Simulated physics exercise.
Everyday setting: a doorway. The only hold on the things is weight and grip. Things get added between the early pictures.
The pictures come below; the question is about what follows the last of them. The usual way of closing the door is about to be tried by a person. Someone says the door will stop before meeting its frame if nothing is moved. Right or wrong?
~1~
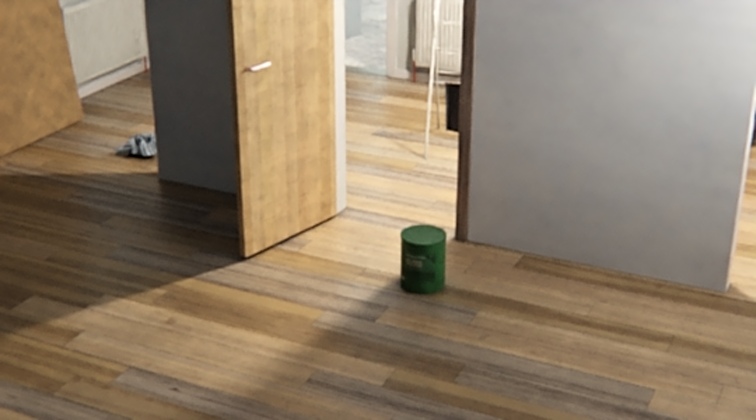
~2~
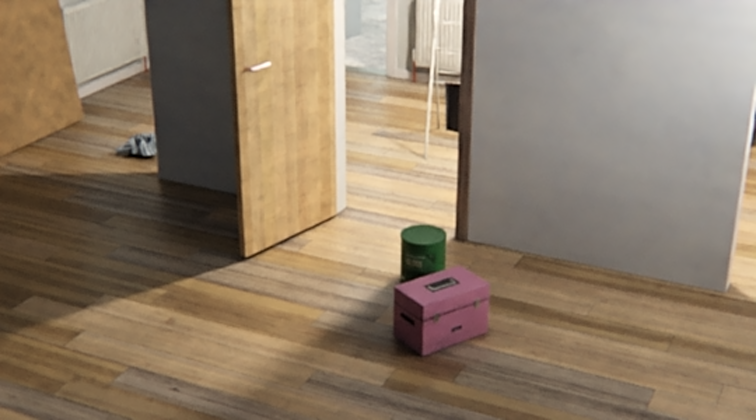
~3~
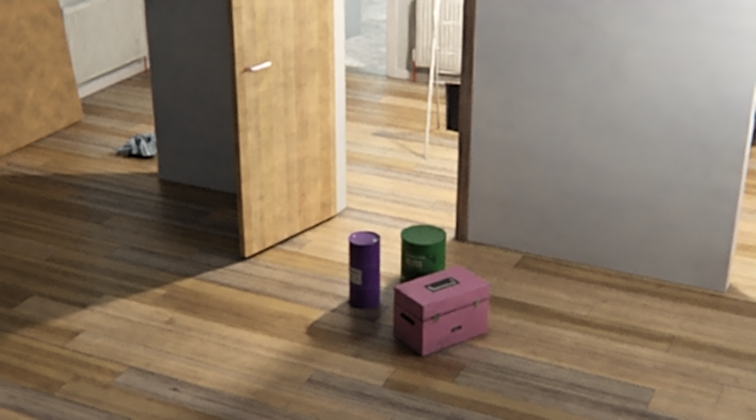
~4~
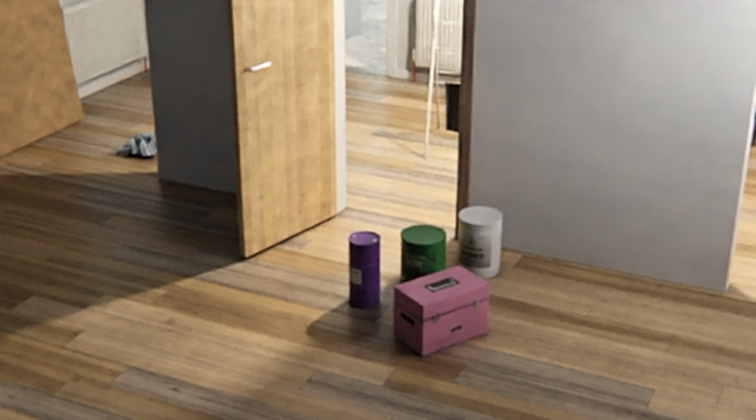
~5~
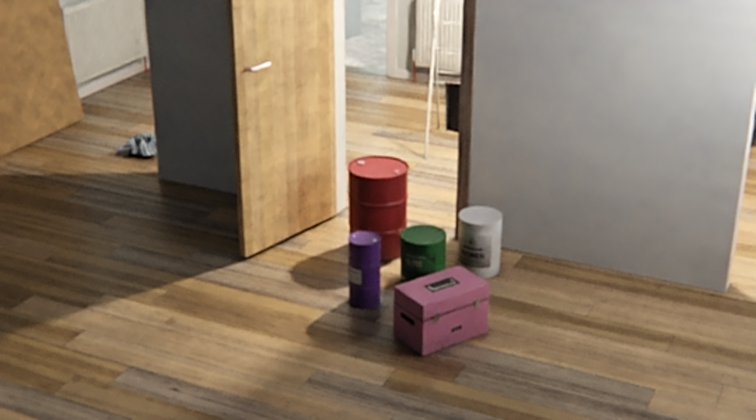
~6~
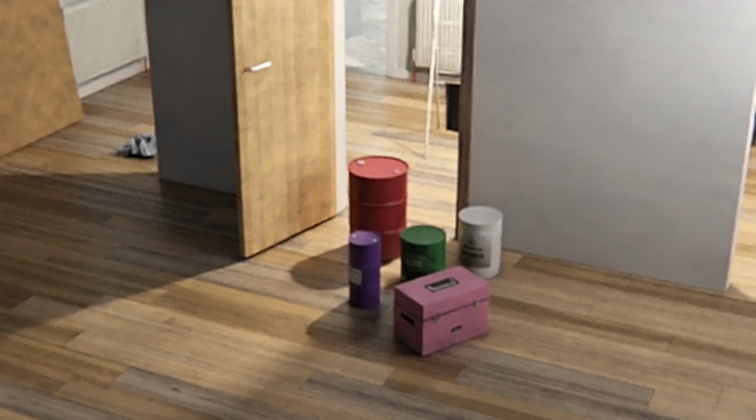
Right.
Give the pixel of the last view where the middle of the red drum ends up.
End point in the final view: About (384, 208).
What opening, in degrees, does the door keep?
Angle: About 50°.
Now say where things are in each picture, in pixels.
Door wide open and still; green pail (423, 259), in the first picture.
Door wide open and still; pink toolbox (441, 310), in the second picture.
Door wide open and still; green pail (423, 259), in the third picture.
Door wide open and still; pink toolbox (441, 310); purple canister (365, 270), in the fourth picture.
Door wide open and still; green pail (423, 259); white pail (479, 243), in the fifth picture.
Door wide open and still; red drum (378, 208); pink toolbox (441, 310), in the sixth picture.
Then, 0.50 s past the last view, door at 81°.
Then, 0.70 s past the last view, door at 63°.
Finally, door at 52°; all 5 still in place. Final places as the last picture's camera would see them, red drum near (384, 208).
